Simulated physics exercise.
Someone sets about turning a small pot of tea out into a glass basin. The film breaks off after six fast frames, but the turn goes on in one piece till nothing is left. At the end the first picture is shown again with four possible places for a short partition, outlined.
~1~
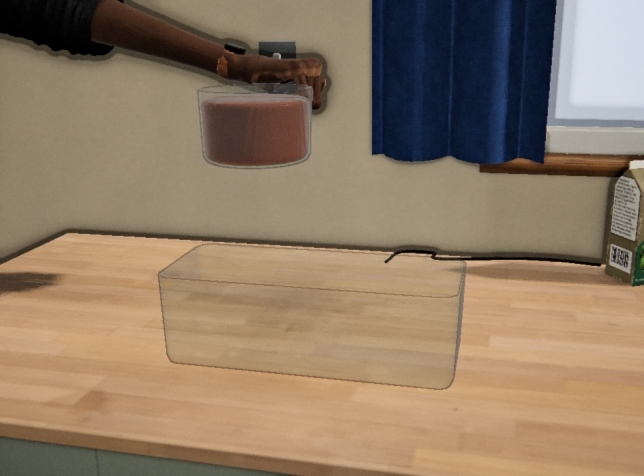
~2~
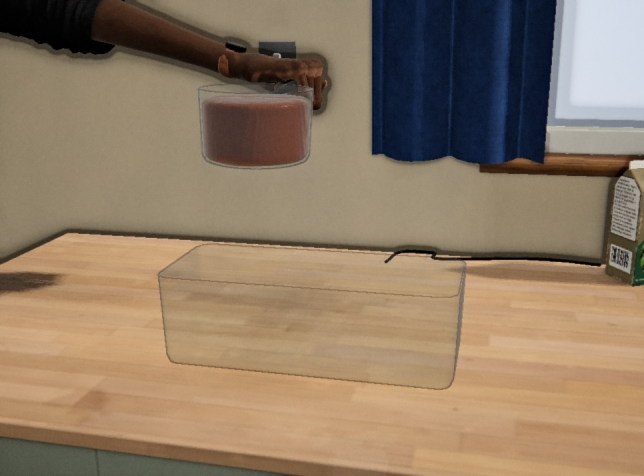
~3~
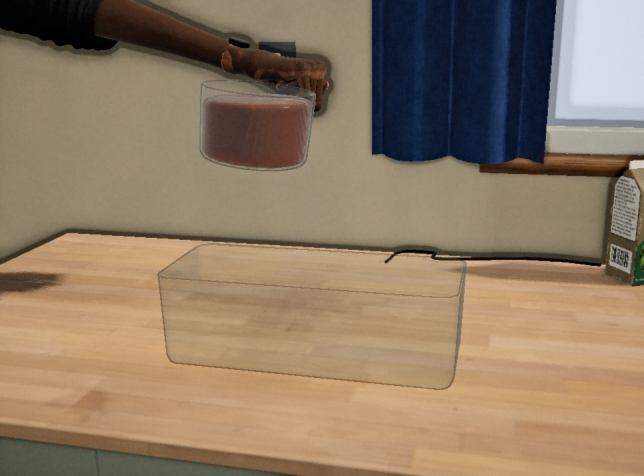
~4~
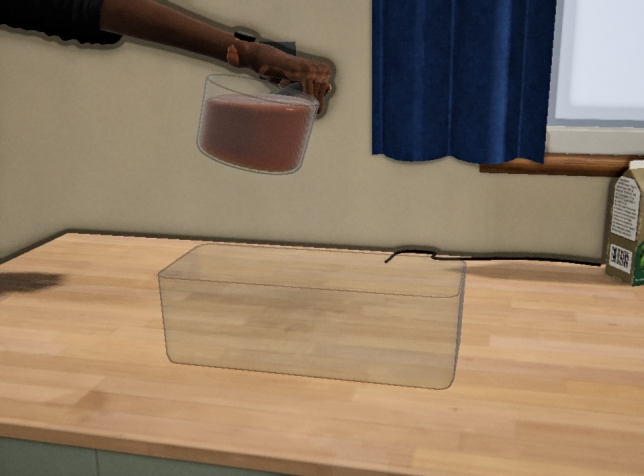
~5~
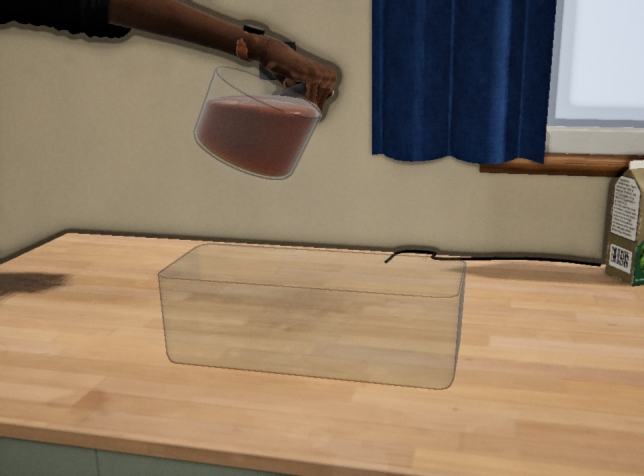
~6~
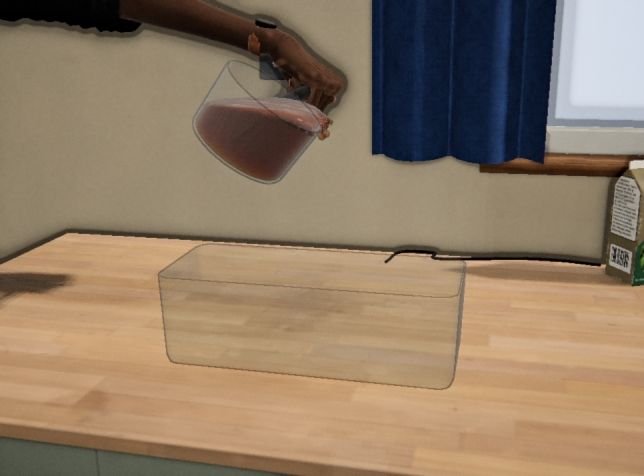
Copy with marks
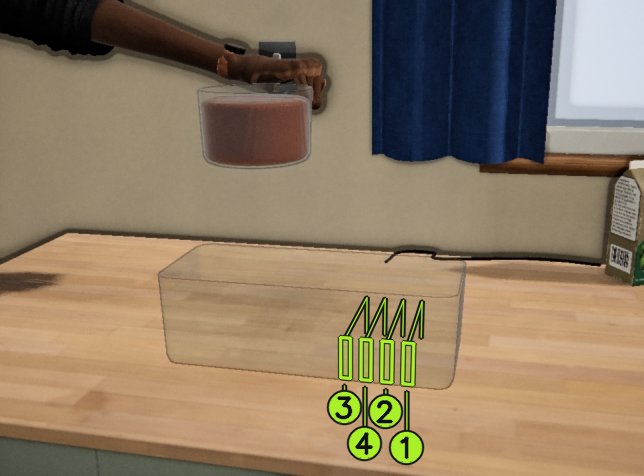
A dark-sleeved arm reaching in from the upper left tilts a clear pot of reddish-brown tea gradually to the right above a kitchen counter, seen from a fixed, slightly raised view. Below it, an empty glass basin rests on pale wood, with a blue curtain, window and carton to the right. The liquid shifts toward the lowered rim and just begins to cross it.
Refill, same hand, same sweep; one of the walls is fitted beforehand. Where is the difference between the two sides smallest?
The best position is 3.
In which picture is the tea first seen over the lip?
In picture 5.
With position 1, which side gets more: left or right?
More ends on the left.
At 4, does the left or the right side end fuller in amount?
The left side.
On the marked copy, 1 at (406, 391); 2 at (385, 389); 3 at (344, 385); 4 at (364, 387).
Choosing 1, about 83 % ends left of the wall and 8 % right of it; 9 % is lost outside.
Choosing 2, about 82 % ends left of the wall and 8 % right of it; 10 % is lost outside.
Choosing 3, about 49 % ends left of the wall and 49 % right of it; 3 % is lost outside.
Choosing 4, about 69 % ends left of the wall and 26 % right of it; 5 % is lost outside.
